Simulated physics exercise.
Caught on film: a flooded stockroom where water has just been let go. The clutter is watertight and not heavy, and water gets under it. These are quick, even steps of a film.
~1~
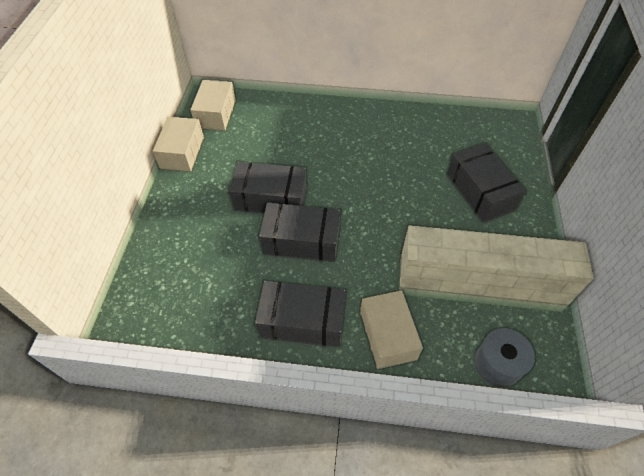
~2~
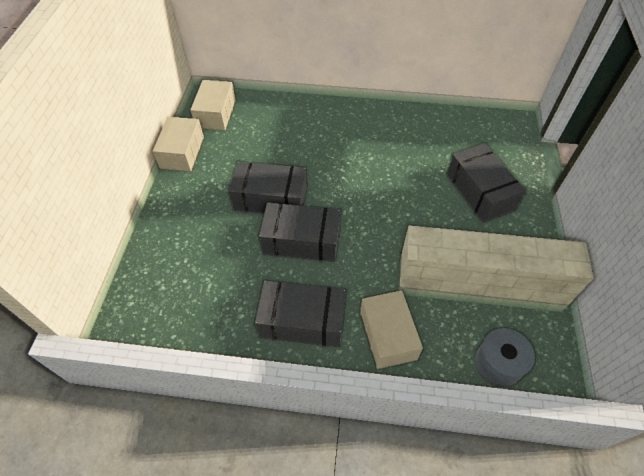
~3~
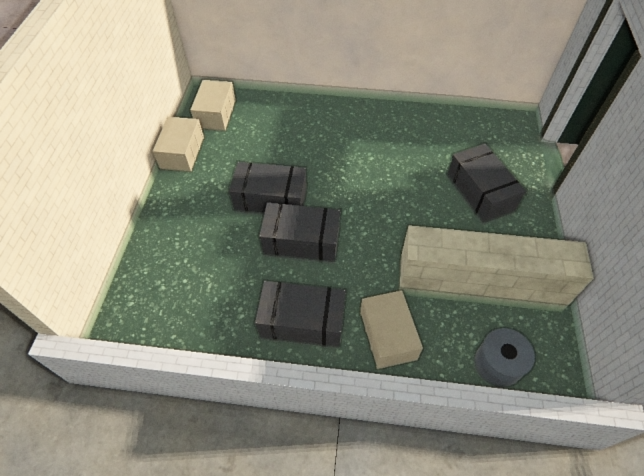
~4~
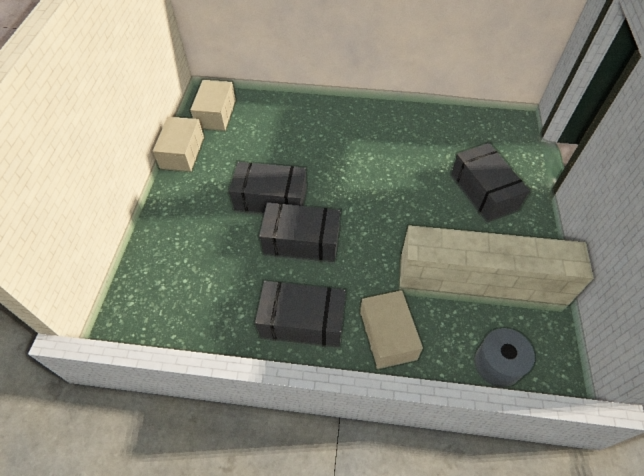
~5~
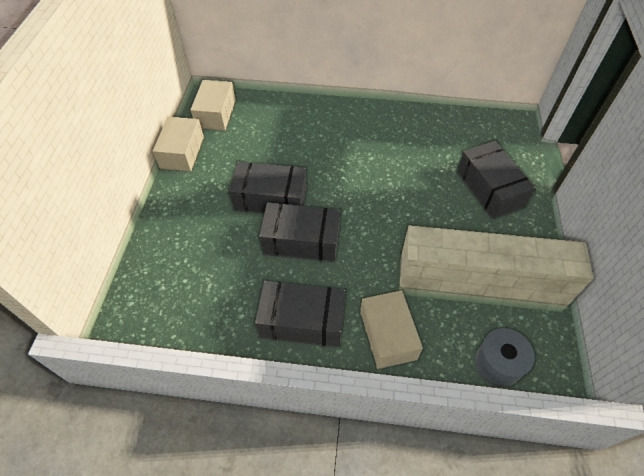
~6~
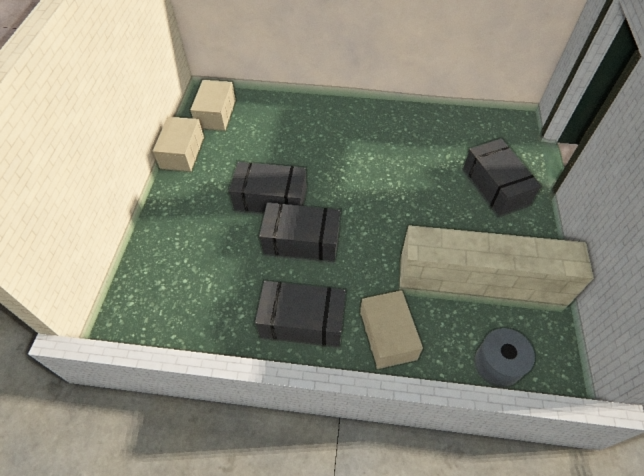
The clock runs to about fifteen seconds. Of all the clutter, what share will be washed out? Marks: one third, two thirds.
That comes to less than a third.
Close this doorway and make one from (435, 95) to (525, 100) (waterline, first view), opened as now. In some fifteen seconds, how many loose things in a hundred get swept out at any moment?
Close to 10 %.
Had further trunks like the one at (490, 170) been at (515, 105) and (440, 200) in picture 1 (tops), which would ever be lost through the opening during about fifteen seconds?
In that order: Washed out, yes.
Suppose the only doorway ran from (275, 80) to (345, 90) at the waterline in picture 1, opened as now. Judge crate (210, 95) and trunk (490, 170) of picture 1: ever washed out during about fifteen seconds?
One after the other: Carried outside, kept in.
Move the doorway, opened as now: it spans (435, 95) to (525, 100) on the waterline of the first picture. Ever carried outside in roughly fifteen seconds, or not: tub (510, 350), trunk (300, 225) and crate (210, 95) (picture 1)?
As listed: Left behind, stays, kept in.
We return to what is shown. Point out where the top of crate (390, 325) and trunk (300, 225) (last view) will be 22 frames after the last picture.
Around (376, 277) and (386, 189).
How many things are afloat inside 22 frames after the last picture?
It comes to 7.
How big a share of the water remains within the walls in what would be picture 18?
Roughly 86 per cent.
A moment on, 0 of 8 are out; 8 afloat.
Next, 1 of 8 are out; 7 afloat.
Later, 1 of 8 are out; 7 afloat.
In the end, 1 of 8 are out; 7 afloat.
